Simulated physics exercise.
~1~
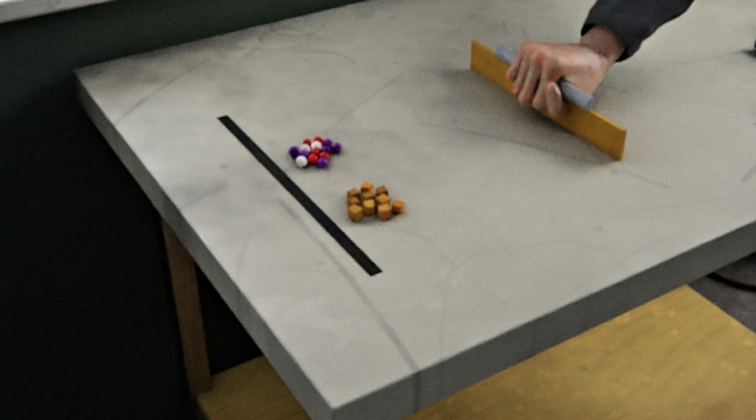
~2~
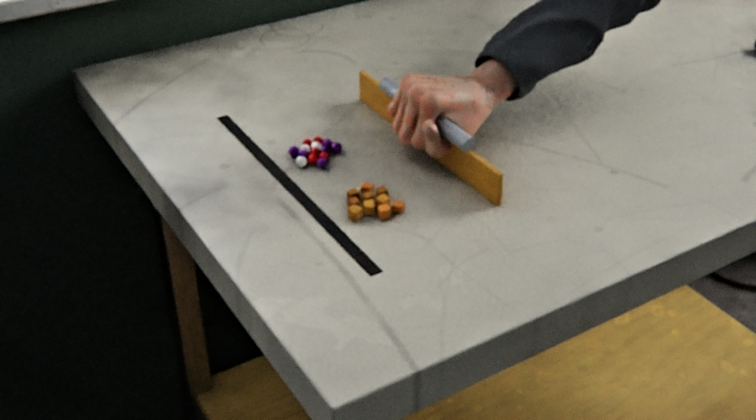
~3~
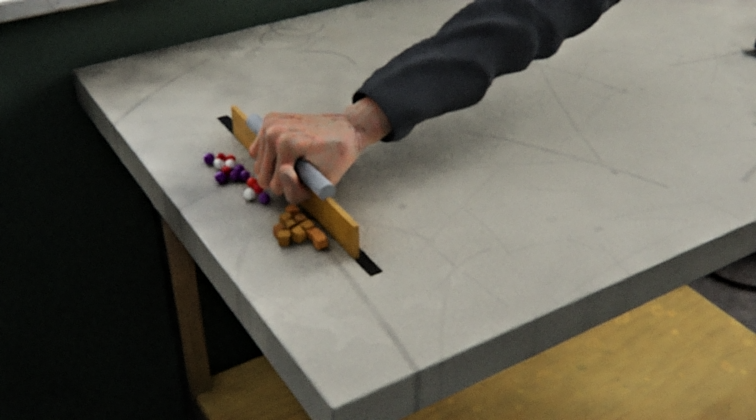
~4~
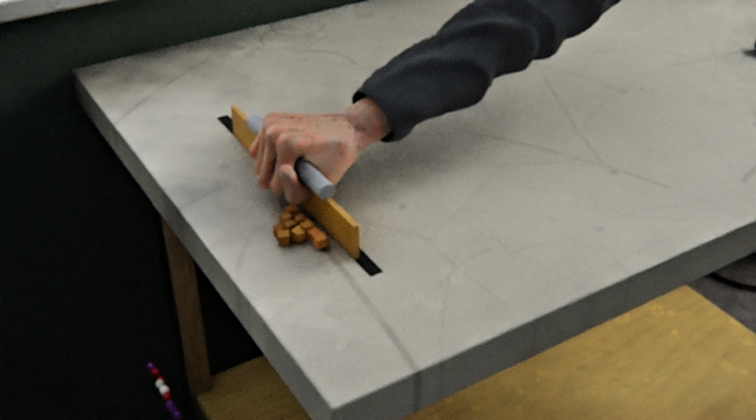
A pale grey stone-like tabletop, seen from above at an angle, juts out over a dark space and a yellowish wooden surface below. Near its left edge, a black tape strip lies beside a farther cluster of red, white and purple balls and a nearer cluster of orange-brown pieces. From the upper right, a dark-sleeved hand slides an orange scraper left, pushing both clusters across the tape. The scraper stops on the tape, with the balls spreading toward the edge. The balls then roll off and drop beside the table, while the orange-brown pieces stay on top.
